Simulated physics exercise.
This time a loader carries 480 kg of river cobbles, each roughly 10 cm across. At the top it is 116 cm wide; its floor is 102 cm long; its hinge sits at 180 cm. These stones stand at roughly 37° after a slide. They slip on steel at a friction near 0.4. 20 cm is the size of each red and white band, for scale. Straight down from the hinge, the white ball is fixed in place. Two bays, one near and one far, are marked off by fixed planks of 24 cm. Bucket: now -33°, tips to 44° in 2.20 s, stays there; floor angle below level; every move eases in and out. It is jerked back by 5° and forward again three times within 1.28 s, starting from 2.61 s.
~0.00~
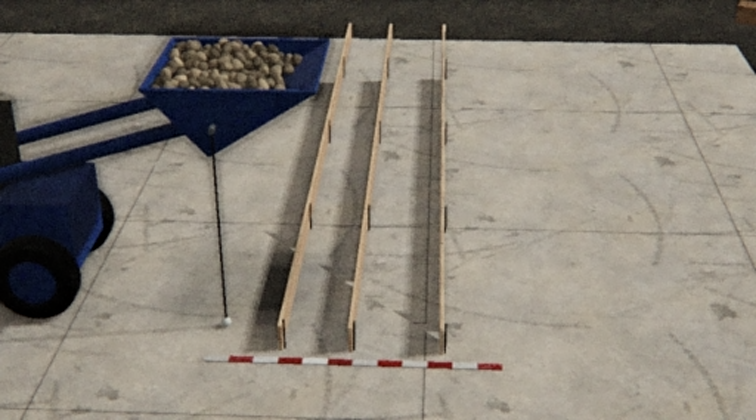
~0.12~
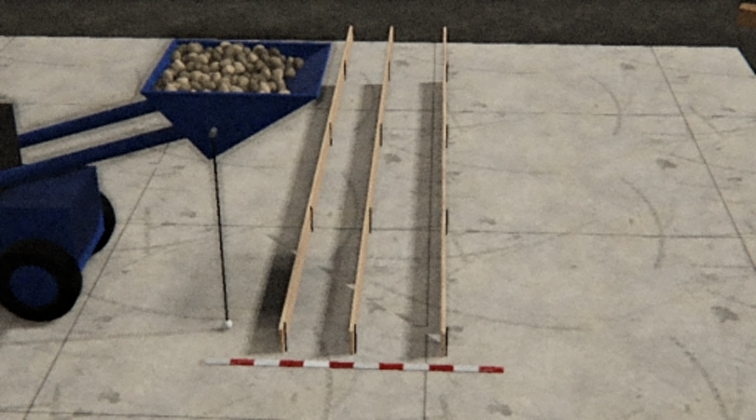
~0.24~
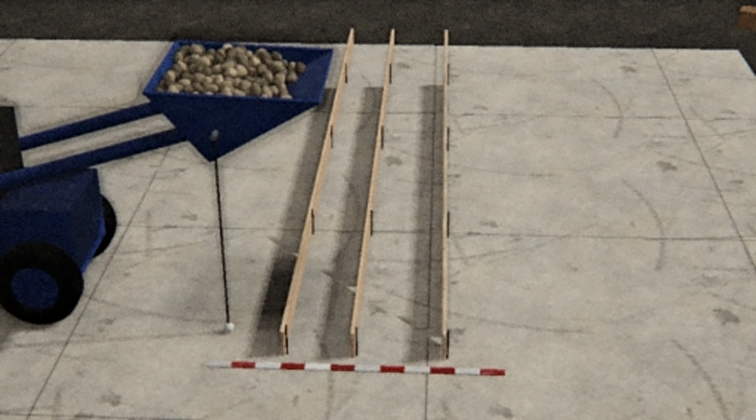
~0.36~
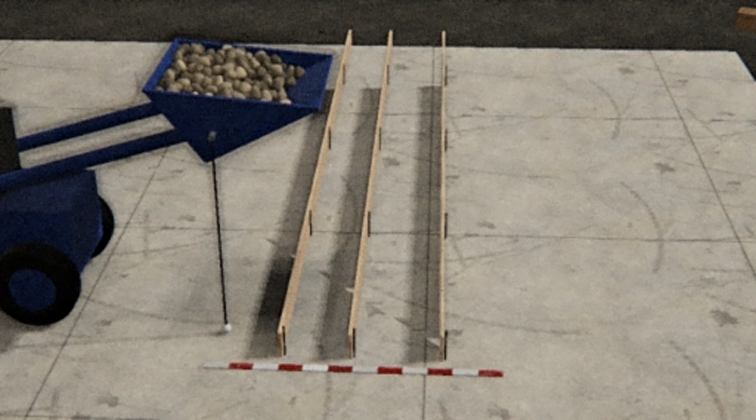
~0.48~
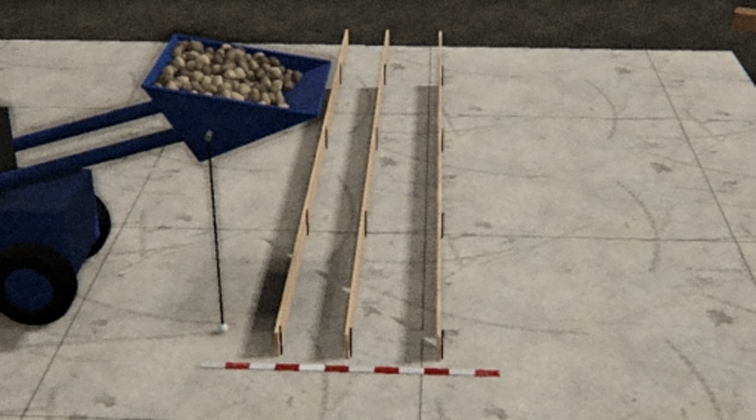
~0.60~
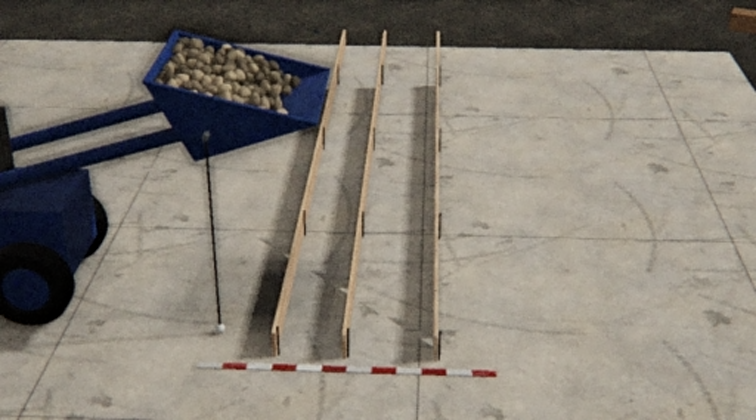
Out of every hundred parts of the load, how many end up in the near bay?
Close to 50 in a hundred.
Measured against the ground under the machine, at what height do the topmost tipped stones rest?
Result: Near 32 cm above the ground.
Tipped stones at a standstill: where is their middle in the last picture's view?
Look at roughly (346, 292).
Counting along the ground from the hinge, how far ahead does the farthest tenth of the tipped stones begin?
About 170 cm ahead of the hinge.
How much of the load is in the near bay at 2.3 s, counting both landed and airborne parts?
Approx. 65 % of the load.
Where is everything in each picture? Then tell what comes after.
In the first picture, the bucket is at -33°, its lip at (315, 92); the top of the load is at (224, 53).
In the second picture, lip at (317, 97), floor tilted -32°, highest stones at (225, 56); the stones move at 0.1 m/s on average.
In the third picture, the bucket is at -30°, its lip at (319, 102); the top of the load is at (221, 58); the stones move at 0.1 m/s on average.
In the fourth picture, lip at (319, 109), floor tilted -27°, highest stones at (208, 56); the stones move at 0.1 m/s on average.
In the fifth picture, lip at (318, 116), floor tilted -24°, highest stones at (193, 55); the stones move at 0.2 m/s on average.
In the sixth picture, lip at (317, 124), floor tilted -19°, highest stones at (191, 52); the stones move at 0.2 m/s on average.
After 1.6 s the floor is at 32°; 90 % in the bucket, 10 % in the near bay; the foremost stones are at (334, 195).
After 2.3 s the floor is at 44°; 8 % in the bucket, 63 % in the near bay, 29 % in the far bay; the foremost stones are at (426, 290).
After 4.3 s the floor is at 44°; 0 % in the bucket, 52 % in the near bay, 48 % in the far bay, 1 % past the last board; the foremost stones are at (446, 292).
After 7.2 s the floor is at 44°; 0 % in the bucket, 52 % in the near bay, 48 % in the far bay, 1 % past the last board; the foremost stones are at (446, 292).
